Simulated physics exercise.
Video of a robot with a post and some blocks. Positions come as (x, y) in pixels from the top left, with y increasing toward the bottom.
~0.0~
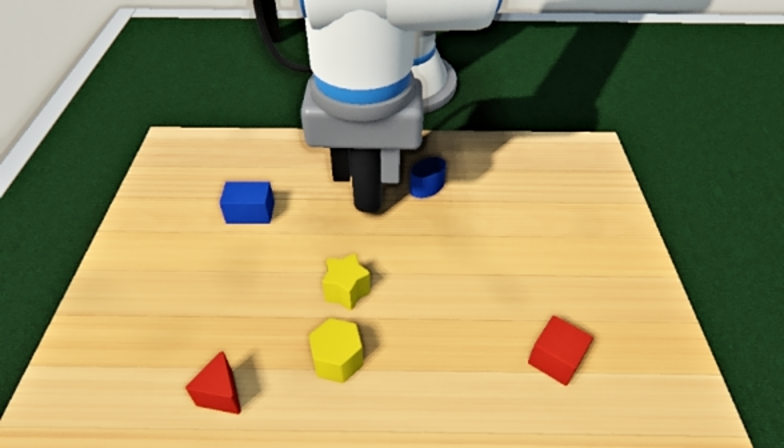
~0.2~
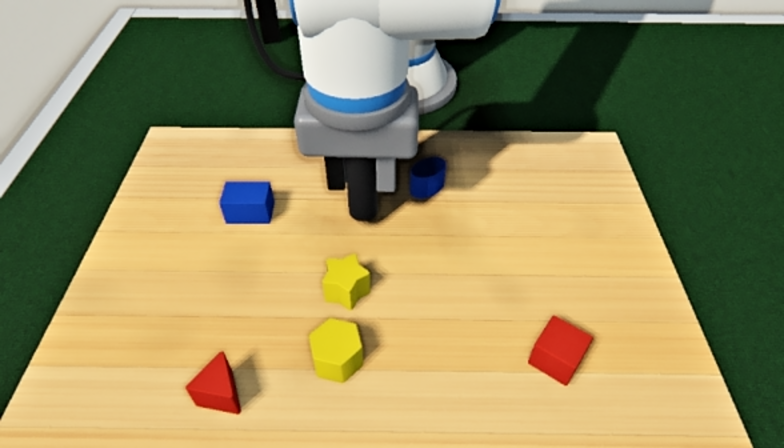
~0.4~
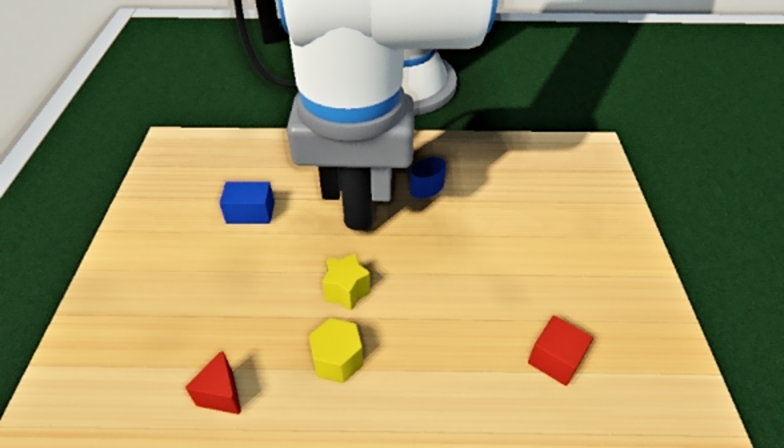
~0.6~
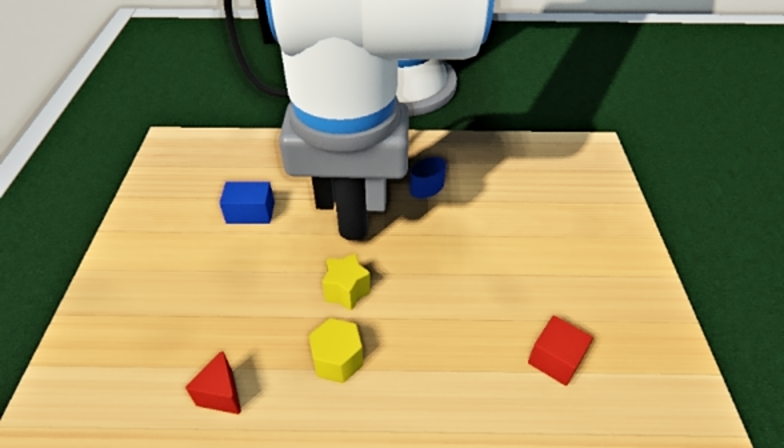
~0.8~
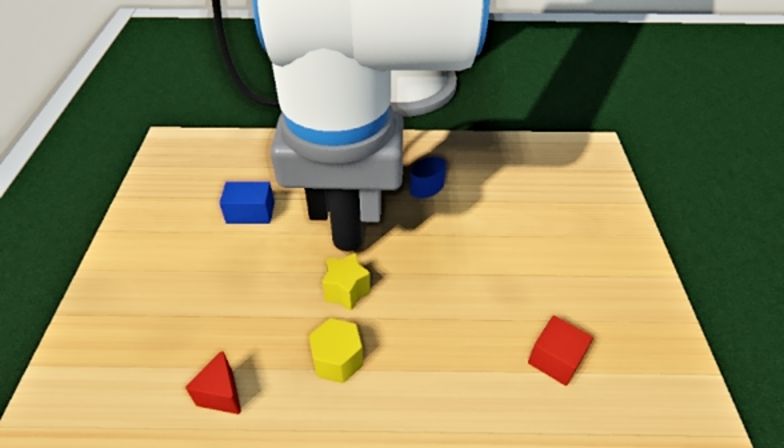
In this clip, a white robot arm with a dark post moves slowly toward the viewer and slightly left across a wooden table, nearing a yellow star block, while the red, yellow and blue blocks stay still.
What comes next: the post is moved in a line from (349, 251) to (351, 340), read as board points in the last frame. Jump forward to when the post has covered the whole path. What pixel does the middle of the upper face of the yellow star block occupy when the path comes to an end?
Pixel (348, 353).
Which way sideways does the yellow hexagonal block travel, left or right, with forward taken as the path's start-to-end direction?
Rightward.
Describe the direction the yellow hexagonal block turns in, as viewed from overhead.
I'd predict that, seen from above, the yellow hexagonal block rotates clockwise.
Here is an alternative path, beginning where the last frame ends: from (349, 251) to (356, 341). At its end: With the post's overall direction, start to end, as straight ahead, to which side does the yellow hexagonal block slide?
Its shift is rightward.
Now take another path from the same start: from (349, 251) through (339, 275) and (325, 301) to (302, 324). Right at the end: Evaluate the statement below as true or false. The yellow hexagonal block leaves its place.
This is true.
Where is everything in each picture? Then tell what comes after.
The first picture shows lower end of the post (368, 203), tops of blocks, yellow hexagonal block (335, 340), yellow star block (345, 271).
The second picture shows post (363, 212), blocks as before.
The third picture shows post (358, 221), blocks as before.
The fourth picture shows post (353, 230), blocks as before.
The fifth picture shows post (348, 241), yellow hexagonal block (335, 340), yellow star block (345, 271).
What follows on the original path. One third of the way, post (348, 269); yellow star block (344, 286), turned 15° clockwise.
Two thirds of the way, post (349, 298); yellow hexagonal block (330, 361), turned 15° clockwise; yellow star block (345, 318), turned 15° clockwise.
At the end, post (350, 330); yellow hexagonal block (319, 392), turned 45° clockwise; yellow star block (348, 354).
